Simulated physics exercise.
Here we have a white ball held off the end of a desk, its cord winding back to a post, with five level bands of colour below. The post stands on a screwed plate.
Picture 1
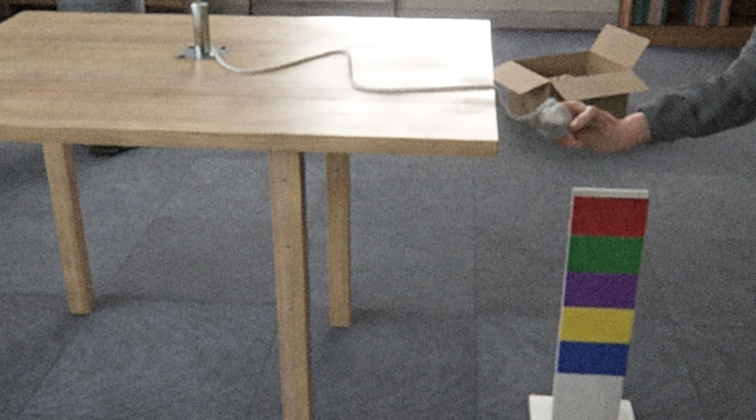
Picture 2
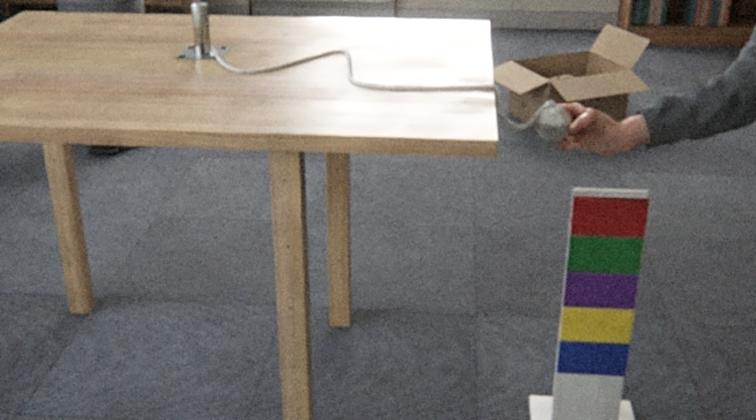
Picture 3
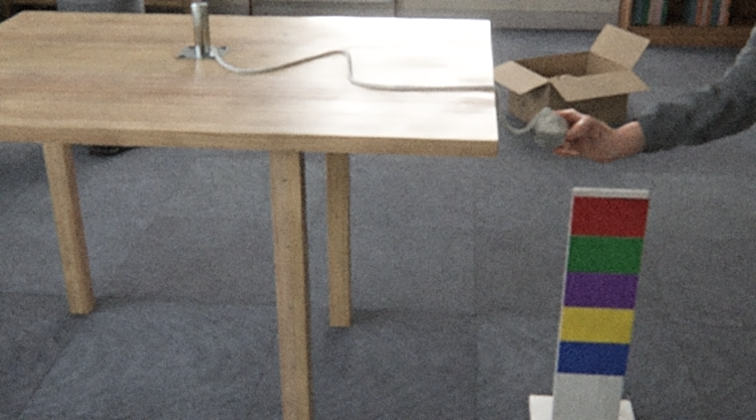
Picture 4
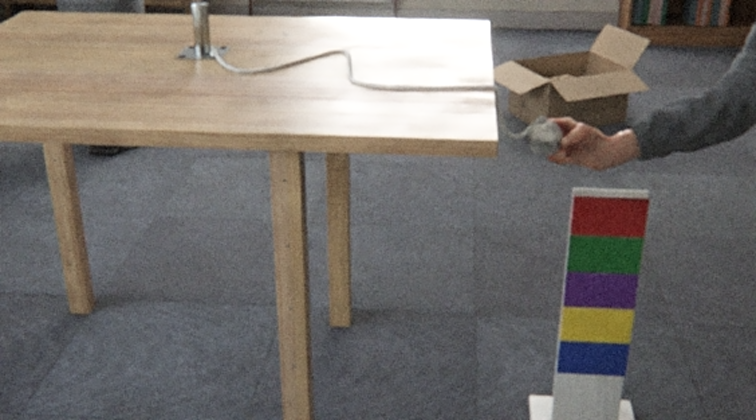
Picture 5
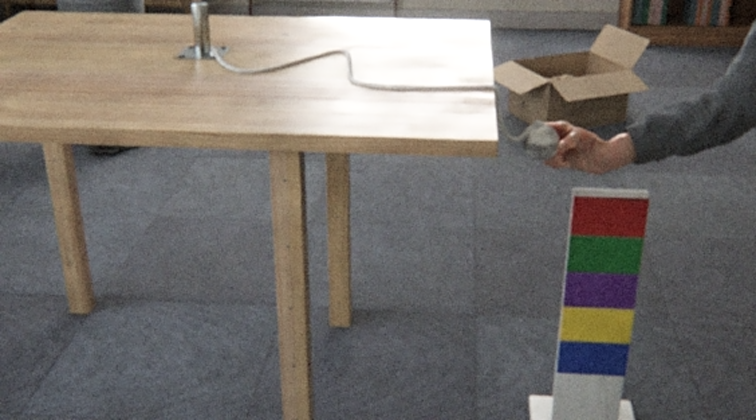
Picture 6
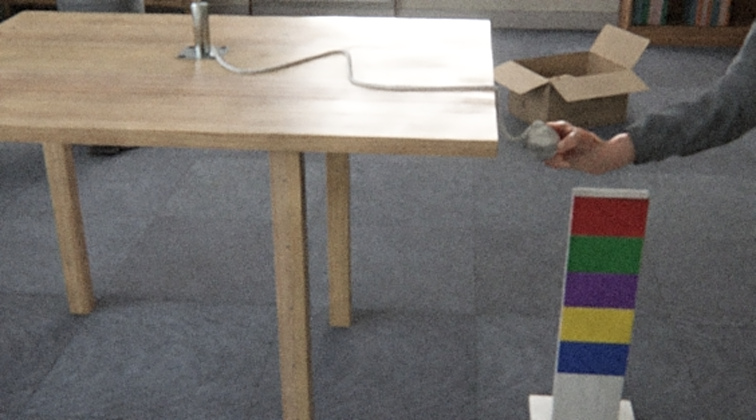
The video shows a hand holding a whitish ball just off a wooden desk's right edge, its slack cord winding back to a metal post, above a stand with five coloured bands; the hand moves slightly down and left.
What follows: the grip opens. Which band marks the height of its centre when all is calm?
At yellow.
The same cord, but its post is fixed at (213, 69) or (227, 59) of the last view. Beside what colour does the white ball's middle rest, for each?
It would be blue; blue.
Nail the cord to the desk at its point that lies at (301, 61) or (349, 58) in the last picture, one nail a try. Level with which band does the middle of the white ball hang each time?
Taking them in turn: Purple; green.
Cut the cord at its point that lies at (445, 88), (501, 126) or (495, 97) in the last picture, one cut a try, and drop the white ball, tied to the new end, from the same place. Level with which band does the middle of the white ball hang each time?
In that order: Red; purple; green.
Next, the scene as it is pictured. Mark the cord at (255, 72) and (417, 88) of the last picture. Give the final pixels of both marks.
They go to (297, 59) and to (490, 152).
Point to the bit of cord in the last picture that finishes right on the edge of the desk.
At (350, 77), roughly.
Soon after, ball near (485, 286); level with purple.
Then, ball near (480, 304); level with yellow.
At rest, ball near (477, 306); level with yellow. Its centre hangs level with the yellow band.
